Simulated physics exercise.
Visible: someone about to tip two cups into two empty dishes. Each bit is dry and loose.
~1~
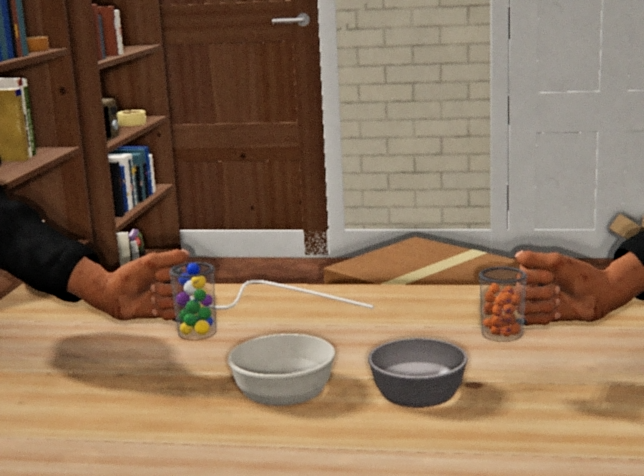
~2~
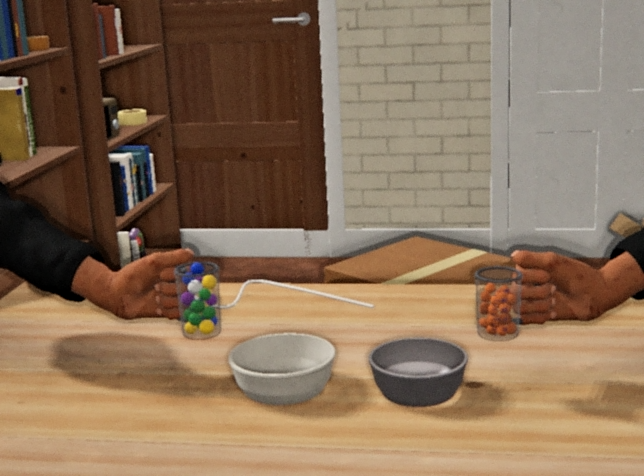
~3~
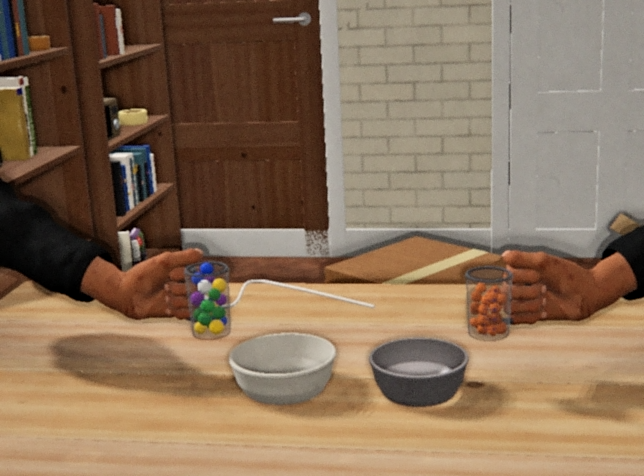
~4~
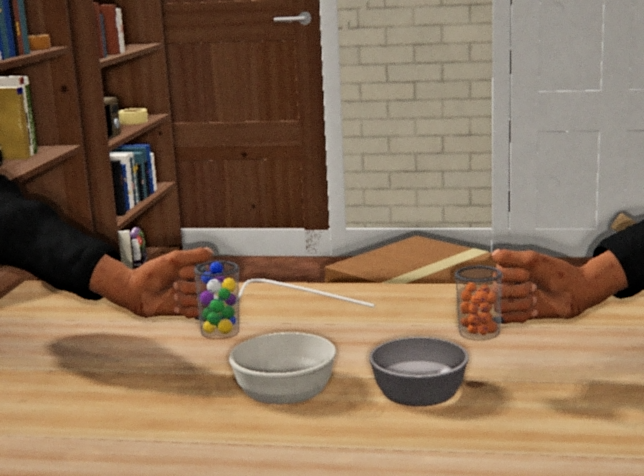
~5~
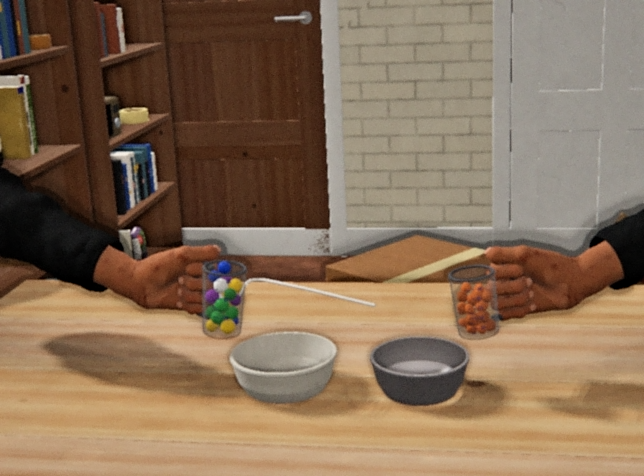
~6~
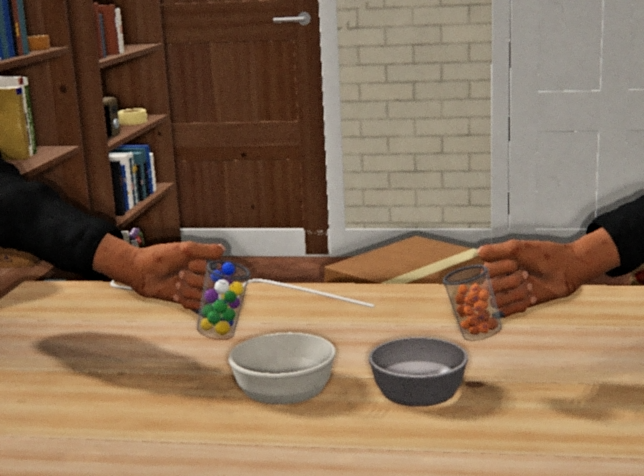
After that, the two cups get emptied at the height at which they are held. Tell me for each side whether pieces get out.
Left dish: None get out; right dish: None get out.
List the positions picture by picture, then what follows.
In the first frame, left dish near (271, 379), empty; left cup near (195, 302), holding gumballs, just above its dish; right dish near (415, 380), empty; right cup near (502, 305), holding coated peanuts, just above its dish.
In the second frame, left cup near (199, 301), upright; right cup near (498, 304), upright.
In the third frame, left cup near (209, 301), upright; right cup near (489, 304), upright.
In the fourth frame, left cup near (218, 300), upright; right cup near (479, 303), upright.
In the fifth frame, left cup near (223, 300), tipped 7°; right cup near (475, 303), tipped 7°.
In the sixth frame, left dish near (272, 378); left cup near (222, 301), tipped 16°; right dish near (415, 379); right cup near (474, 303), tipped 16°.
Then, 0.54 s on from there, left, the whole lot still in the cup; right, the whole lot still in the cup.
Then, 1.01 s on from there, left, the bulk still in the cup, a little in the dish, a little in the air; right, all but a few still in the cup, only a few in the dish.
Then, 1.41 s on from there, left, the whole lot in the dish; right, the whole lot in the dish.
In the end, left, the whole lot in the dish, none at all outside the dish; right, the whole lot in the dish, none at all outside the dish.
